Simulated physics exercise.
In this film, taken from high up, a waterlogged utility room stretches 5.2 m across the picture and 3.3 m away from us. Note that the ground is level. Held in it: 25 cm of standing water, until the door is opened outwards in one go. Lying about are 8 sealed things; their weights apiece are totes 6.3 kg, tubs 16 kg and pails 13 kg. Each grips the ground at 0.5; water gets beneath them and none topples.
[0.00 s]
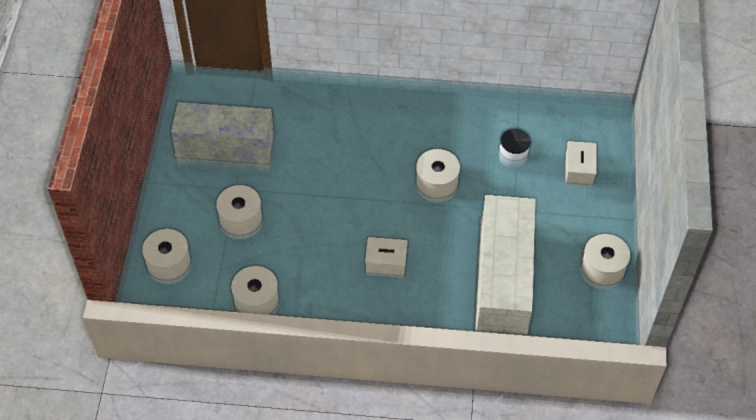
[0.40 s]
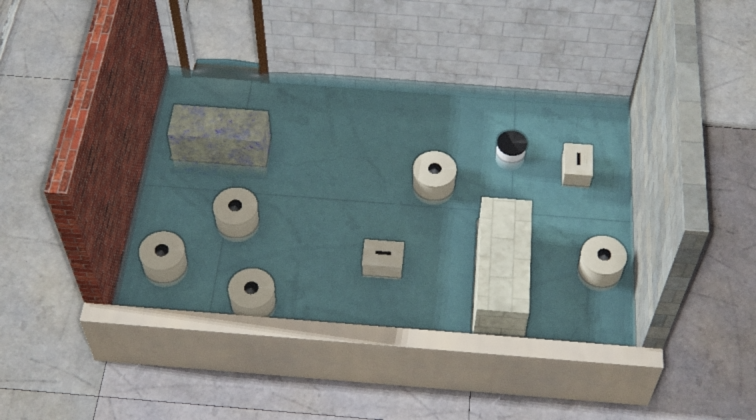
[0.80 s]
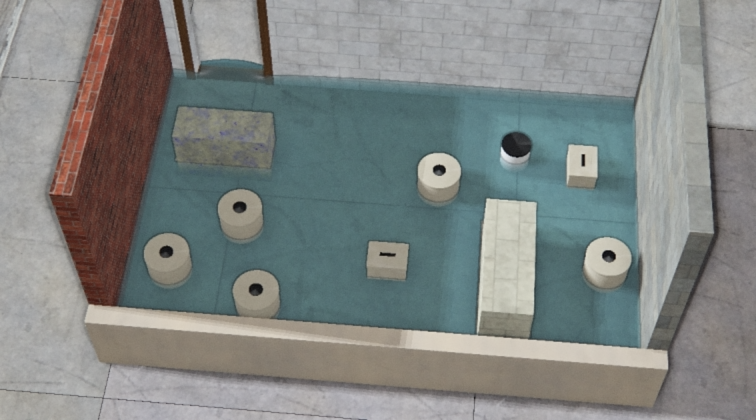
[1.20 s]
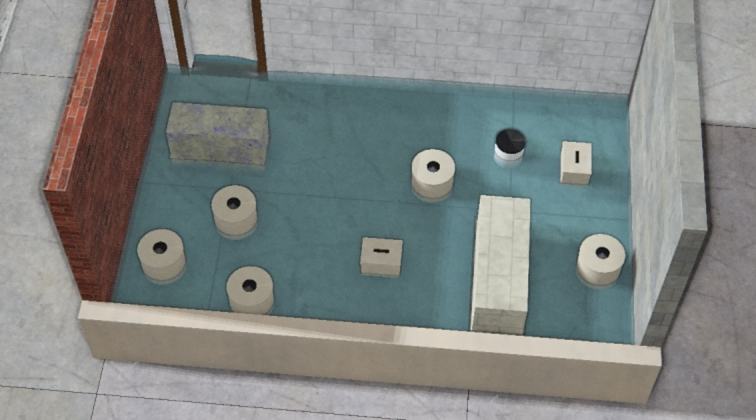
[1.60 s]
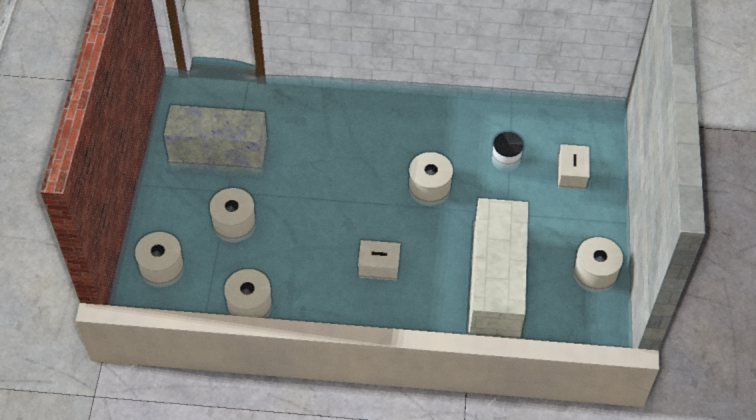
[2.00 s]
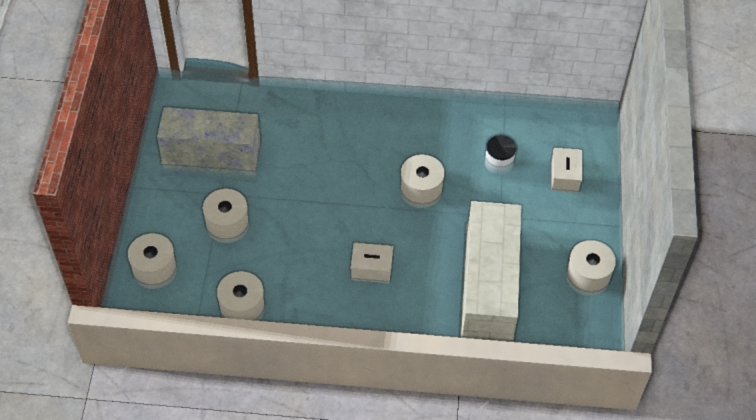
A flooded room with brick and stone walls holds scattered blocks and cylinders that stay still.
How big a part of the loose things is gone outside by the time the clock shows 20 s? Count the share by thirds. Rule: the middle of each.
The portion is smaller than a third.
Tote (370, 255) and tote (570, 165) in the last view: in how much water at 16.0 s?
Roughly 16 and 16 cm.
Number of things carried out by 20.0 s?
Adding them up, I get 1.
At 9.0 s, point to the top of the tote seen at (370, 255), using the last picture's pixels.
(346, 237) or so.
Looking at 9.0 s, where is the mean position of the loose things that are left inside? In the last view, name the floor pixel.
Near (359, 220).
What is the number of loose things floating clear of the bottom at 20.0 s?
At that point I count 6.
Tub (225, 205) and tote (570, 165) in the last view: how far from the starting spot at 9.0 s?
50 cm; 40 cm.
After 4.0 s 0 of 8 are out; 8 afloat.
After 9.0 s 0 of 8 are out; 8 afloat.
After 16.0 s 0 of 8 are out; 8 afloat.
After 20.0 s 1 of 8 are out; 6 afloat.
